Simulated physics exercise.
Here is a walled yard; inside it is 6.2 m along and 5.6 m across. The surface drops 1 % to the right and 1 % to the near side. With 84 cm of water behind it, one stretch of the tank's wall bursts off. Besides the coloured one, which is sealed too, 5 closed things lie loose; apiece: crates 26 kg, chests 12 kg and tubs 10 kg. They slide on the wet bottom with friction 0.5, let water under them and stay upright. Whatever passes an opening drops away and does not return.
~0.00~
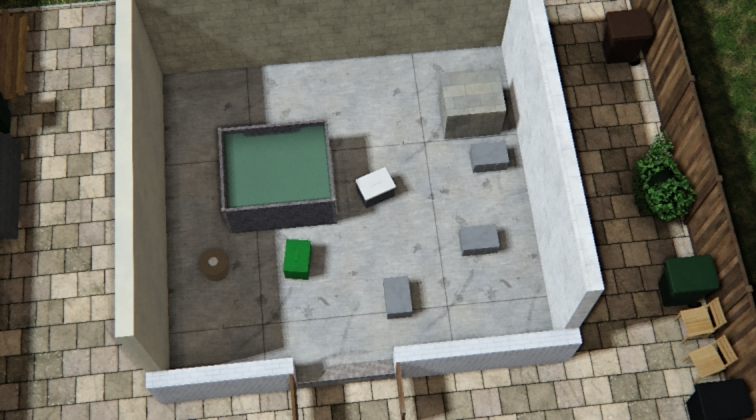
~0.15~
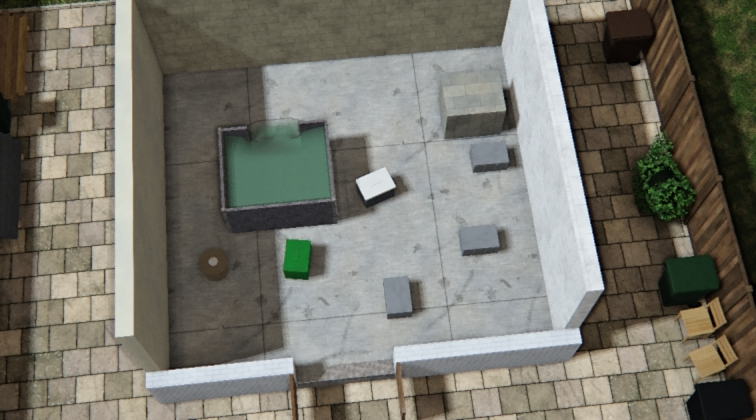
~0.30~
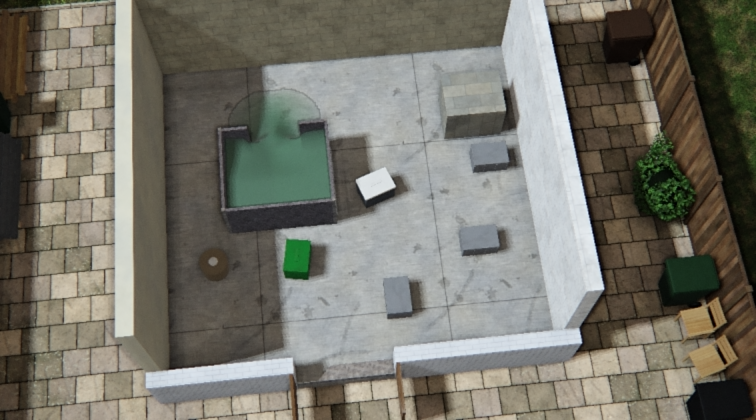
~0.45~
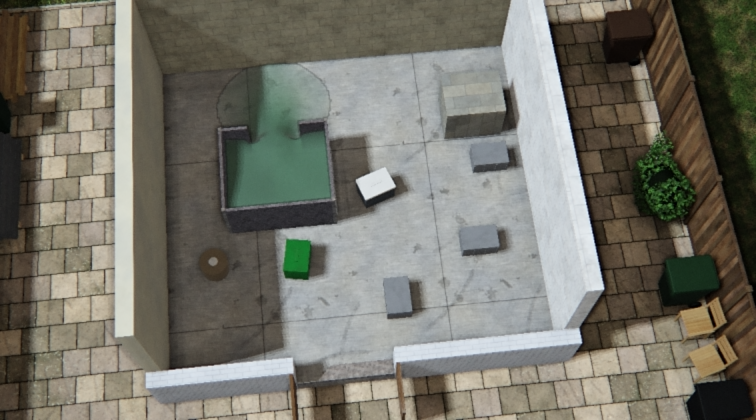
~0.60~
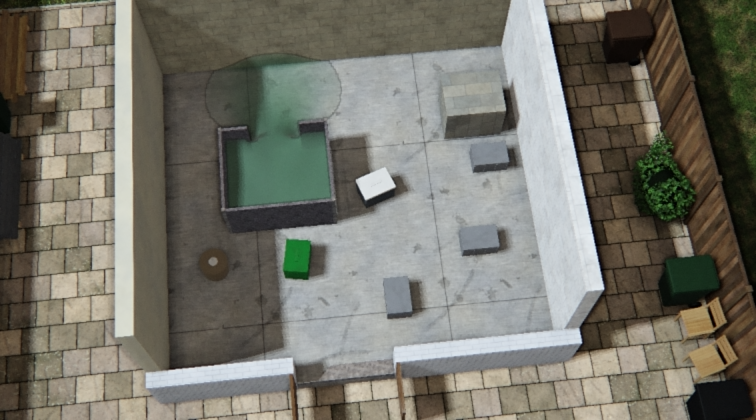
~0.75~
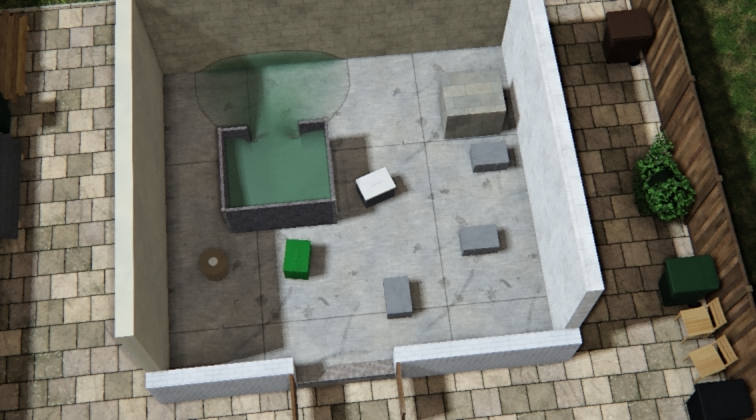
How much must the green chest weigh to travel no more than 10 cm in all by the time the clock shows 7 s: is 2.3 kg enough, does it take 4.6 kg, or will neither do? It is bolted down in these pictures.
I expect that the lower weight is enough.
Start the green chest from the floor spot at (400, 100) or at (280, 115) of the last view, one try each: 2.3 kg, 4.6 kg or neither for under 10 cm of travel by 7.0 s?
In turn: Neither holds; neither holds.
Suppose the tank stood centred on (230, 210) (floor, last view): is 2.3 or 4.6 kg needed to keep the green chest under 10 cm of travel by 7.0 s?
In that case the lower weight is enough.
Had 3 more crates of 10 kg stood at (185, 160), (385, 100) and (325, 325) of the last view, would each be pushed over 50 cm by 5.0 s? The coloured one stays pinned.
In turn: More, over, short of it.
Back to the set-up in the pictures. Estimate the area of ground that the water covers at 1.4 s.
About 8.5 m2.
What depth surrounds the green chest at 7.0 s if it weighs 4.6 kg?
About 2 cm.
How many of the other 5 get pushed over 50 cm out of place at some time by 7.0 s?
I count 1.
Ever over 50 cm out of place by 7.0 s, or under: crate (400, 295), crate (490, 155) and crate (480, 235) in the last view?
In that order: Less, under, less.
After 1.4 s the green chest would be 0 cm from its start with 2.3 kg and 0 cm from its start with 4.6 kg; 0 cm of water round it then.
After 3.1 s the green chest would be 0 cm from its start with 2.3 kg and 0 cm from its start with 4.6 kg; 0 cm of water round it then.
After 4.9 s the green chest would be 0 cm from its start with 2.3 kg and 0 cm from its start with 4.6 kg; 0 cm of water round it then.
After 7.0 s the green chest would be 0 cm from its start with 2.3 kg and 0 cm from its start with 4.6 kg; 2 cm of water round it then.
